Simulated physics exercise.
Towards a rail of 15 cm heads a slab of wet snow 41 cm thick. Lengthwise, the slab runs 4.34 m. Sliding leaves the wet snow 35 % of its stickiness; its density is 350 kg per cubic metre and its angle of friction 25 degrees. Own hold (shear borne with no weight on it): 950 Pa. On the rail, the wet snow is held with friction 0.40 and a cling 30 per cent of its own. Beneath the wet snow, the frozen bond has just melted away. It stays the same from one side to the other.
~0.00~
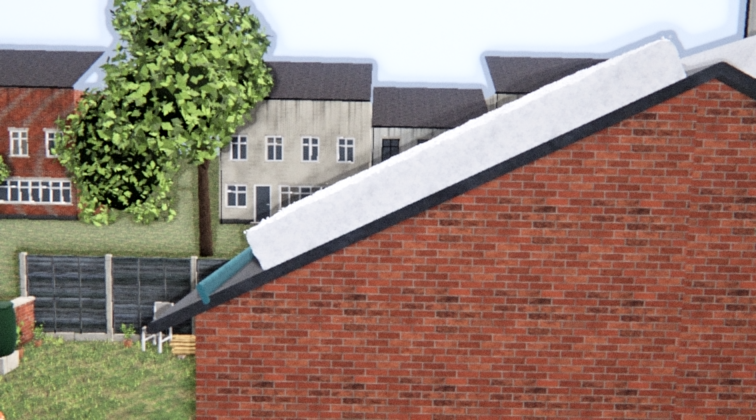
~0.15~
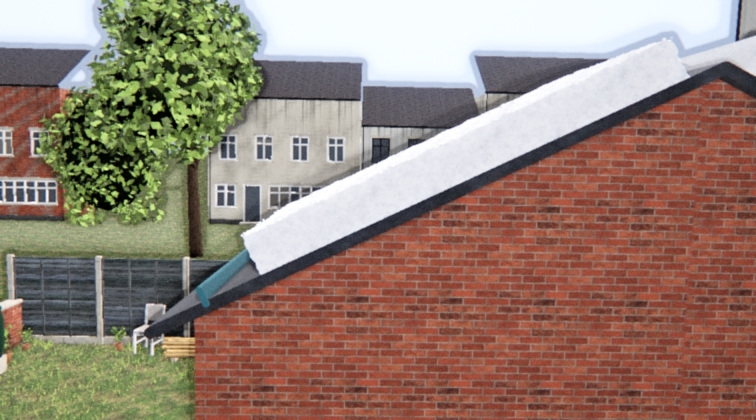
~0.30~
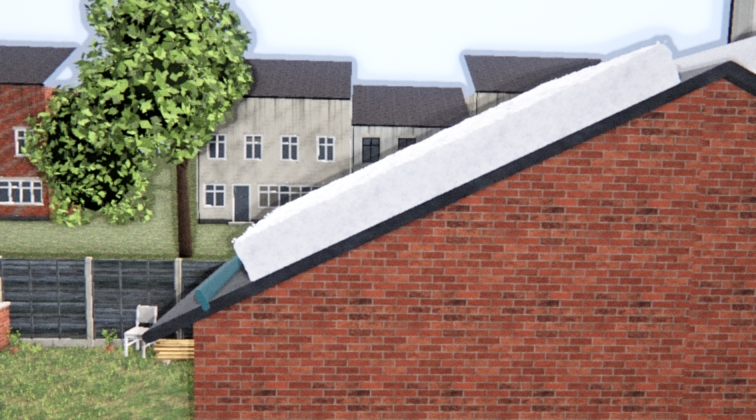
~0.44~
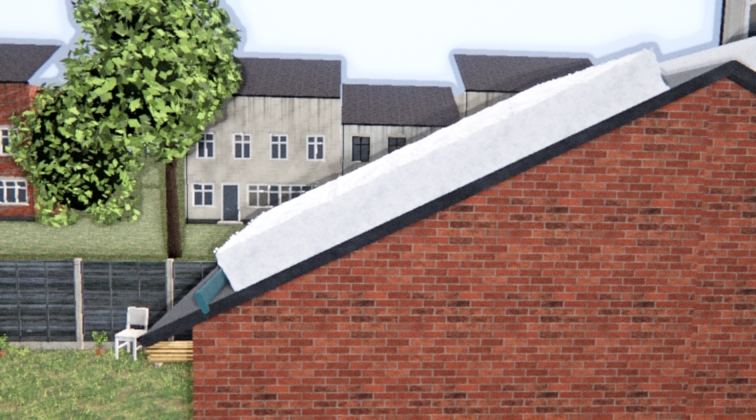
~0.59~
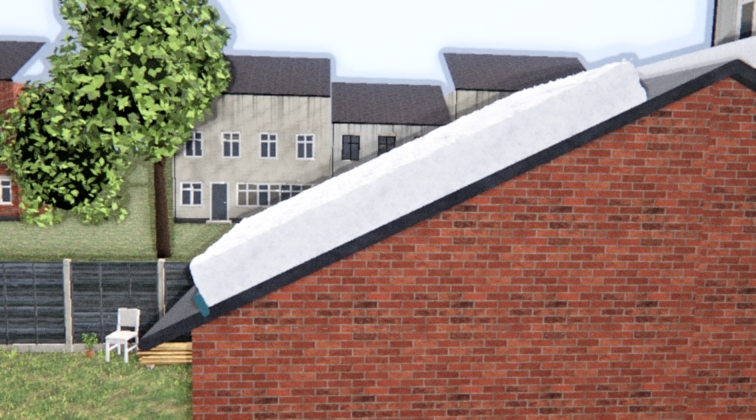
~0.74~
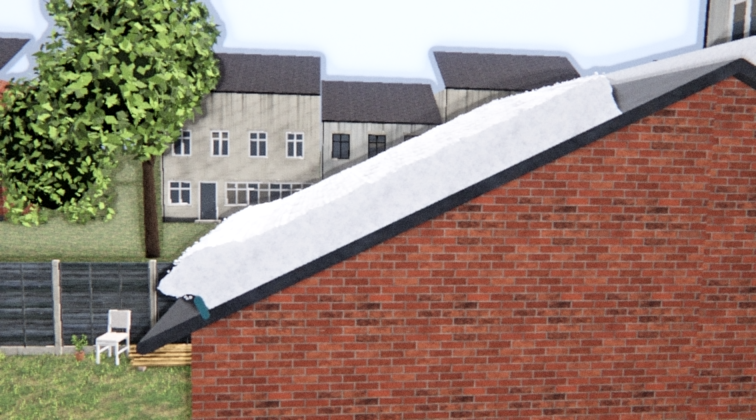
A red brick gable wall fills the right side of a back garden seen from the side, its dark-edged roof sloping down to the left under a thick white slab of snow. Behind stand a leafy green tree, a dark fence, pale and red houses, and a white chair on the grass. The snow slides down the slope, slowly then faster, covering most of a teal rail near the eave, while the background drifts left as the camera shifts.
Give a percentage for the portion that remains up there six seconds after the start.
33 %.
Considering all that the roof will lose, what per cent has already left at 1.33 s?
Close to 30 percent.
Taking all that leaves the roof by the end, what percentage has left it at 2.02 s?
About 80 %.
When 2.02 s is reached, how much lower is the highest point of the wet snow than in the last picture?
Roughly 1.1 metres.
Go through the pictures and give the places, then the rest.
The first frame shows foremost bit of the wet snow at (247, 239).
The second frame shows foremost bit of the wet snow at (244, 242), its middle shifted 3.3 cm.
The third frame shows foremost bit of the wet snow at (235, 249), its middle shifted 14 cm.
The fourth frame shows foremost bit of the wet snow at (217, 259), its middle shifted 31 cm.
The fifth frame shows foremost bit of the wet snow at (191, 273), its middle shifted 56 cm, 2 % of it past the rail, in one piece.
The sixth frame shows foremost bit of the wet snow at (161, 292), its middle shifted 85 cm, 6 % of it past the rail, cracking.
After 1.33 s, 79 % of the snow is on the roof.
After 2.02 s, 49 % of the snow is on the roof.
After 2.71 s, 36 % of the snow is on the roof.
After 3.40 s, 33 % of the snow is on the roof.
After 6.00 s, 33 % of the snow is on the roof.
